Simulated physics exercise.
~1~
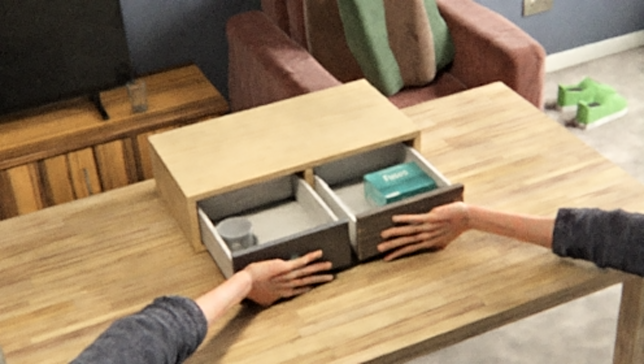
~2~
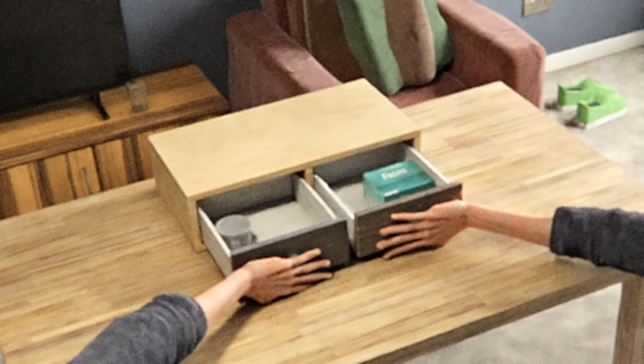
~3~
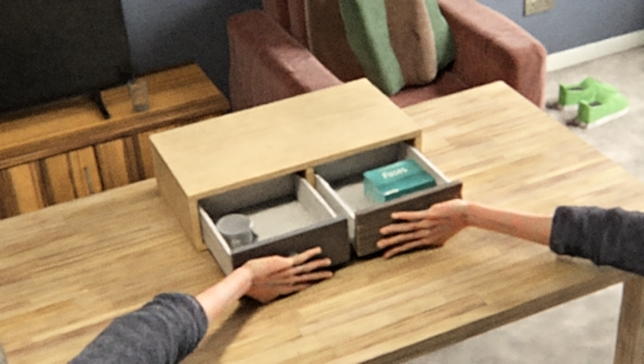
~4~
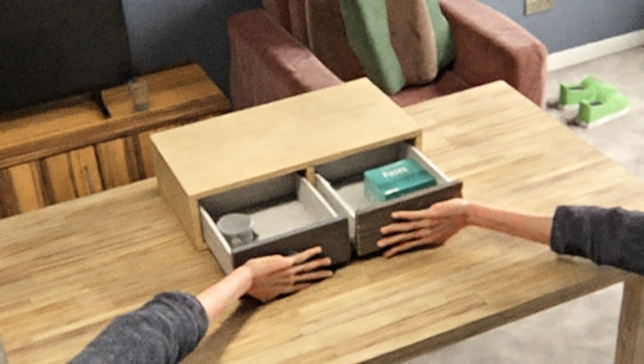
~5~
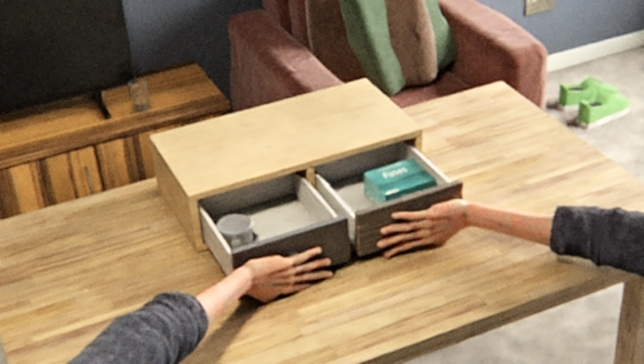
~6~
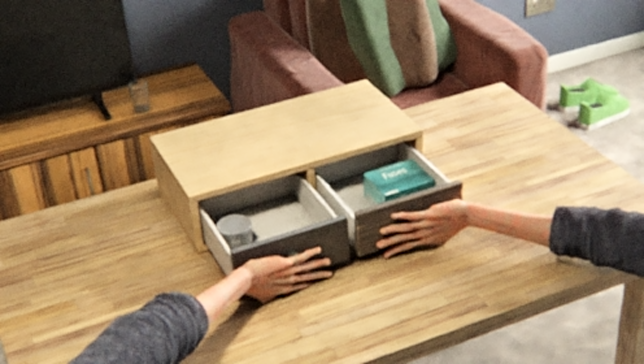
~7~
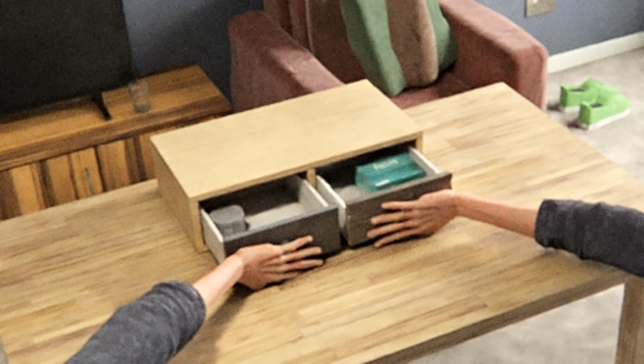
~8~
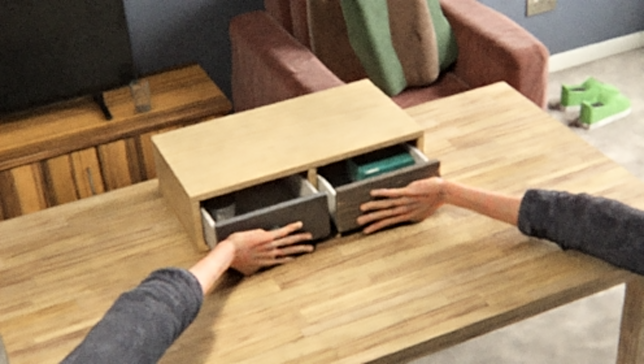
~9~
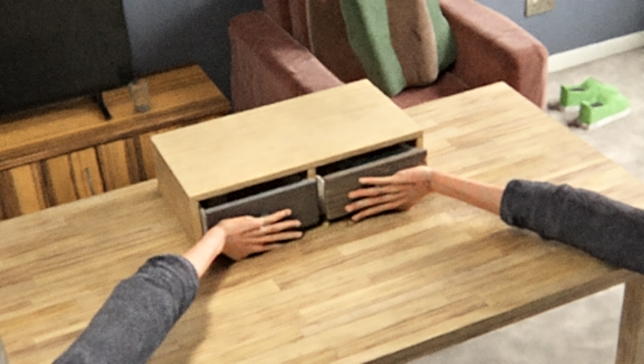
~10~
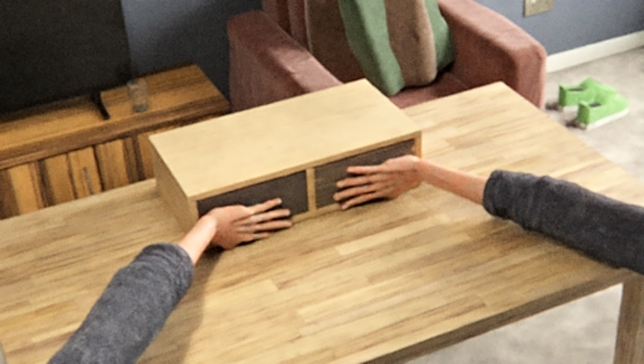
In a living room seen from above at an angle, a pale wooden chest with two open dark-fronted drawers sits on a light wood table, with a reddish armchair and a low wooden cabinet behind. The left drawer holds a small grey pot and the right one a turquoise box. Two hands in dark grey sleeves rest on the drawer fronts, holding still at first. Then they push both drawers inwards together, carrying the pot and box back until they slip out of sight. Both drawers end fully shut, the hands still against their fronts.
